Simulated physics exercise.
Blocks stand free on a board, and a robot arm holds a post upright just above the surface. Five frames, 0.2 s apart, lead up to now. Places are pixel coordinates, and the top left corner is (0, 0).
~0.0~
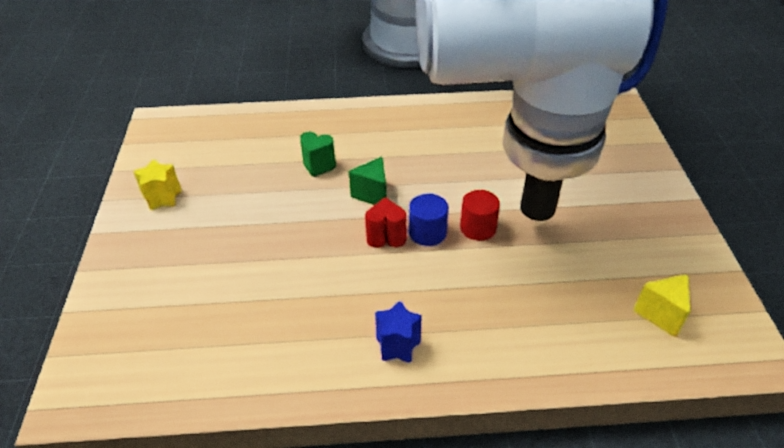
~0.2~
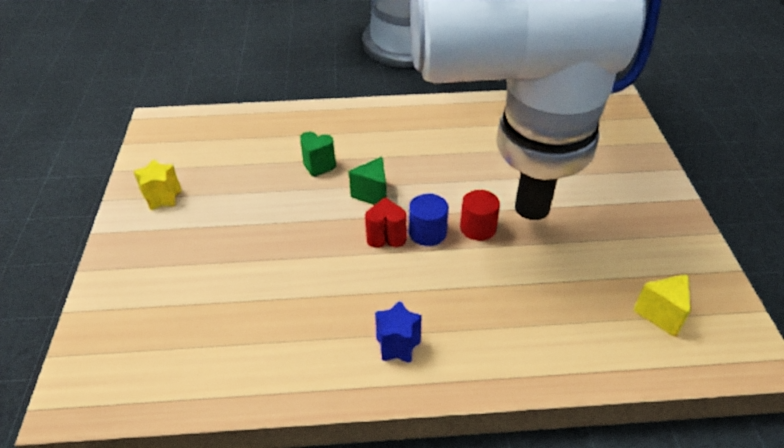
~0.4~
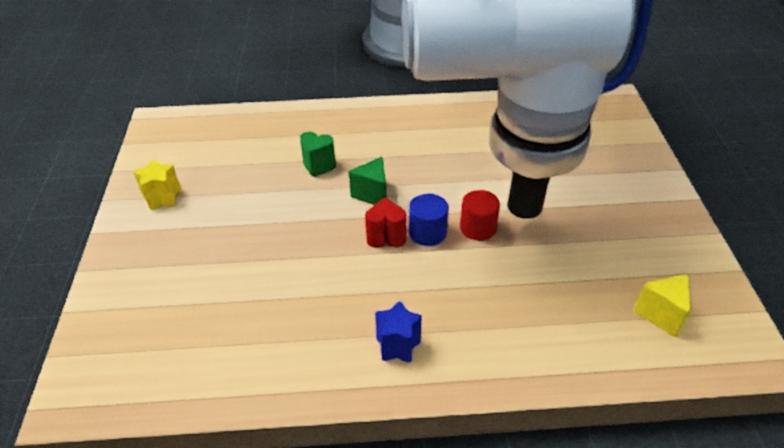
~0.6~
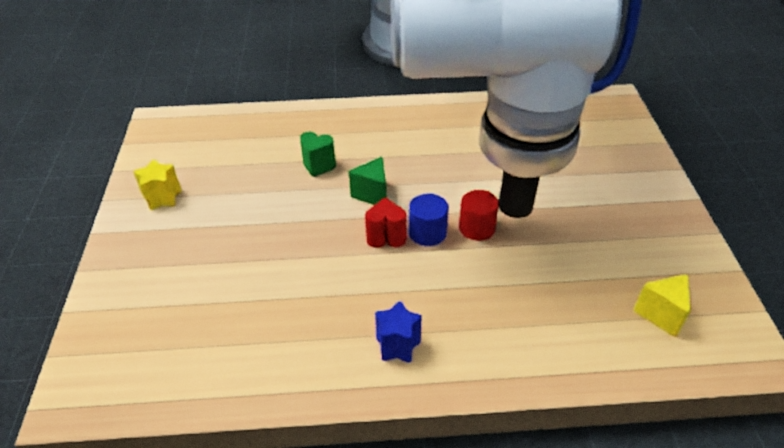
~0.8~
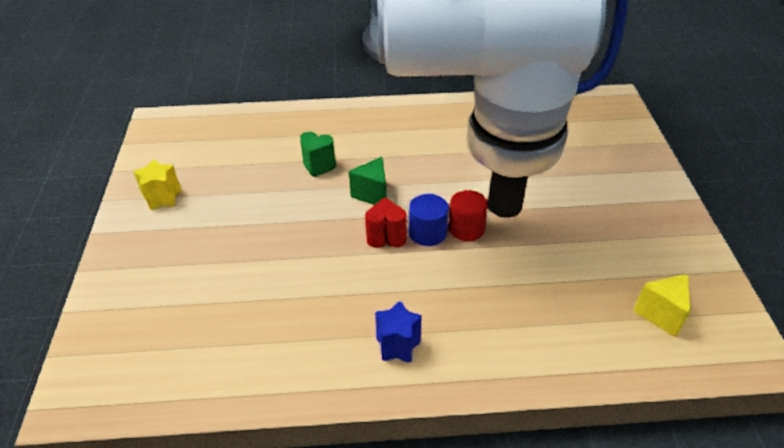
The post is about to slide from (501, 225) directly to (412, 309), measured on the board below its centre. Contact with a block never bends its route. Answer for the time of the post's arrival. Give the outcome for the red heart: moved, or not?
Once the path ends, it is somewhere new.
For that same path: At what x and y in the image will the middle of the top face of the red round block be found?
Its top middle is near (445, 208).
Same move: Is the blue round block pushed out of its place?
Answer: Yes.
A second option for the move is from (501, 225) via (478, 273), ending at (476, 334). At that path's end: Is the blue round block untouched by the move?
I expect not.
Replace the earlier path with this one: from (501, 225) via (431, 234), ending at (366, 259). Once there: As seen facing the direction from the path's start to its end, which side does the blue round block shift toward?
It moves right.
What follows on the original path. One third of the way, post (474, 232); red heart (375, 214), turned 15° clockwise; blue round block (406, 202); red round block (445, 207).
Two thirds of the way, post (444, 261); red heart (375, 213), turned 15° clockwise; blue round block (406, 202); red round block (445, 208).
At the end, post (413, 290); red heart (375, 213), turned 15° clockwise; blue star block unmoved; blue round block (406, 202); red round block (445, 208).
